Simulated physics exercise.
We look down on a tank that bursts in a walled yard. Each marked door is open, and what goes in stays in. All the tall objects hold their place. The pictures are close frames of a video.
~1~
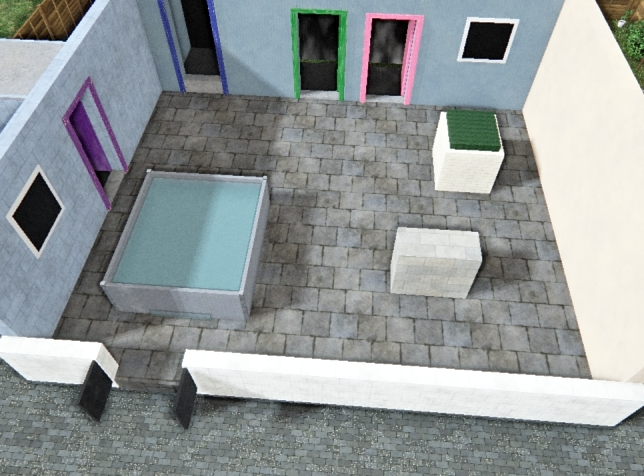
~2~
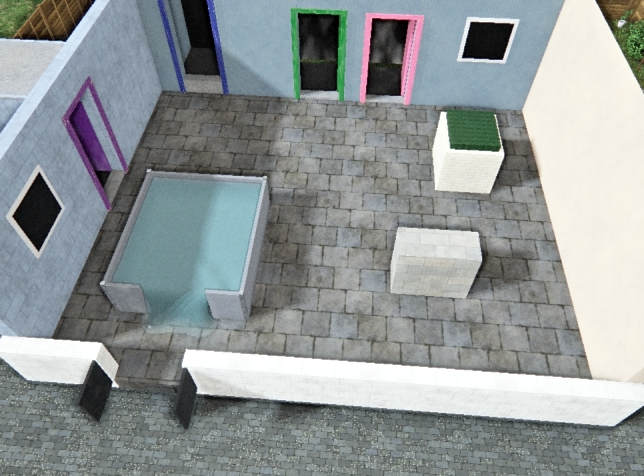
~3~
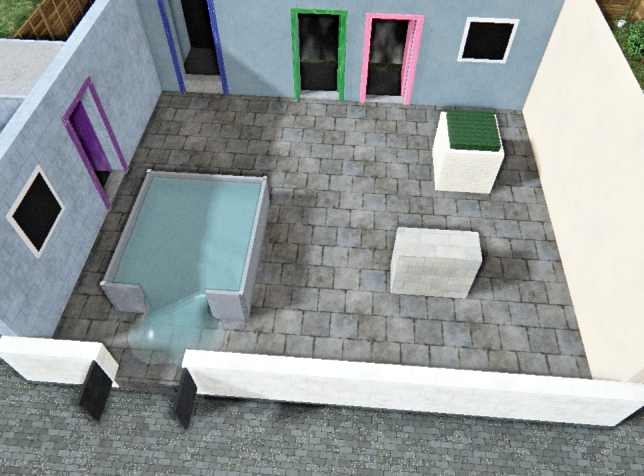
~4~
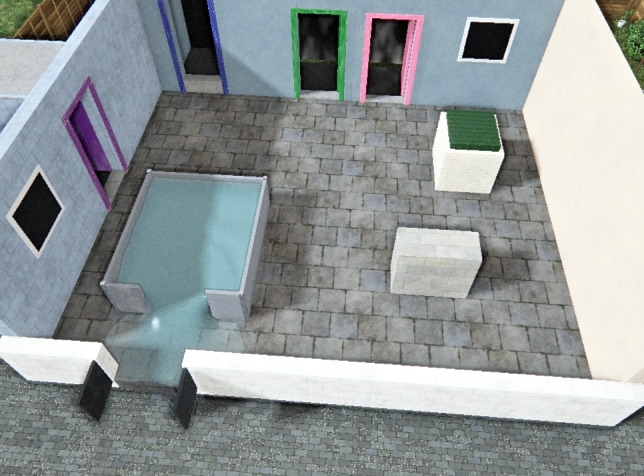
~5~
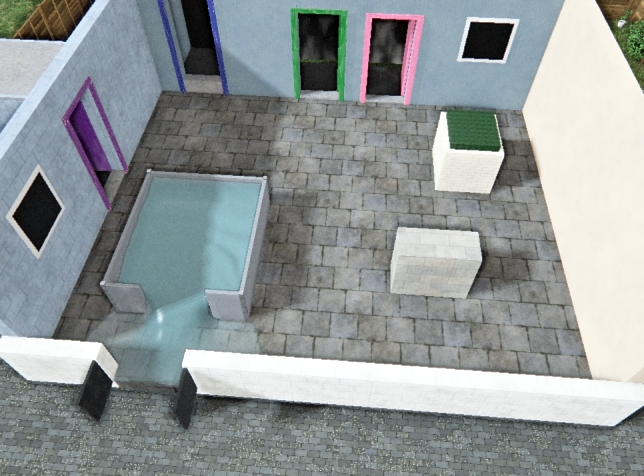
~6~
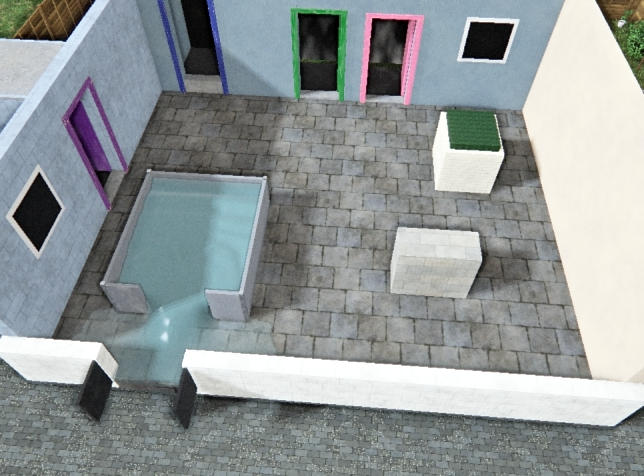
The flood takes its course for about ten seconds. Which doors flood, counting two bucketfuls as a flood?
The blue door stays under that; the pink door stays under that; the purple door stays under that; the green door stays under that.
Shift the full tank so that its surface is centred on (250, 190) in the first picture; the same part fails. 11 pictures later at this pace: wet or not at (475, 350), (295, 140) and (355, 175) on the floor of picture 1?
In turn: Covered, not flooded, no water.
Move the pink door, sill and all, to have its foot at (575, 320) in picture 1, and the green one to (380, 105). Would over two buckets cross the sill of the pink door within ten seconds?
Then: Pink floods.
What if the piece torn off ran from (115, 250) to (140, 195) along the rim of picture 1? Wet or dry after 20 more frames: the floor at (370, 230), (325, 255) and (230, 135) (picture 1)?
In turn: Dry, no water, covered.
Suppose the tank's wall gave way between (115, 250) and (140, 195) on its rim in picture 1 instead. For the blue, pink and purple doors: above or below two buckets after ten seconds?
The blue one lets less in; the pink one lets less in; the purple one passes that mark.
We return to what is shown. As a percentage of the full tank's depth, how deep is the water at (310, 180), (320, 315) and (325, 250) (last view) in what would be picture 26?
In that order: 0, 2 and 0 per cent.
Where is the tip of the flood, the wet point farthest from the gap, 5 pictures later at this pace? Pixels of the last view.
Near (385, 385).
A moment on, water covers 10 % of the floor; the blue door not reached, the pink door not reached, the purple door not reached, the green door not reached.
Next, water covers 15 % of the floor; the blue door not reached, the pink door not reached, the purple door not reached, the green door not reached.
Then, water covers 30 % of the floor; the blue door not reached, the pink door not reached, the purple door wet at the sill, nothing in, the green door not reached.
Later, water covers 35 % of the floor; the blue door not reached, the pink door not reached, the purple door wet at the sill, nothing in, the green door not reached.
In the end, water covers 50 % of the floor; the blue door wet at the sill, nothing in, the pink door not reached, the purple door wet at the sill, nothing in, the green door not reached.
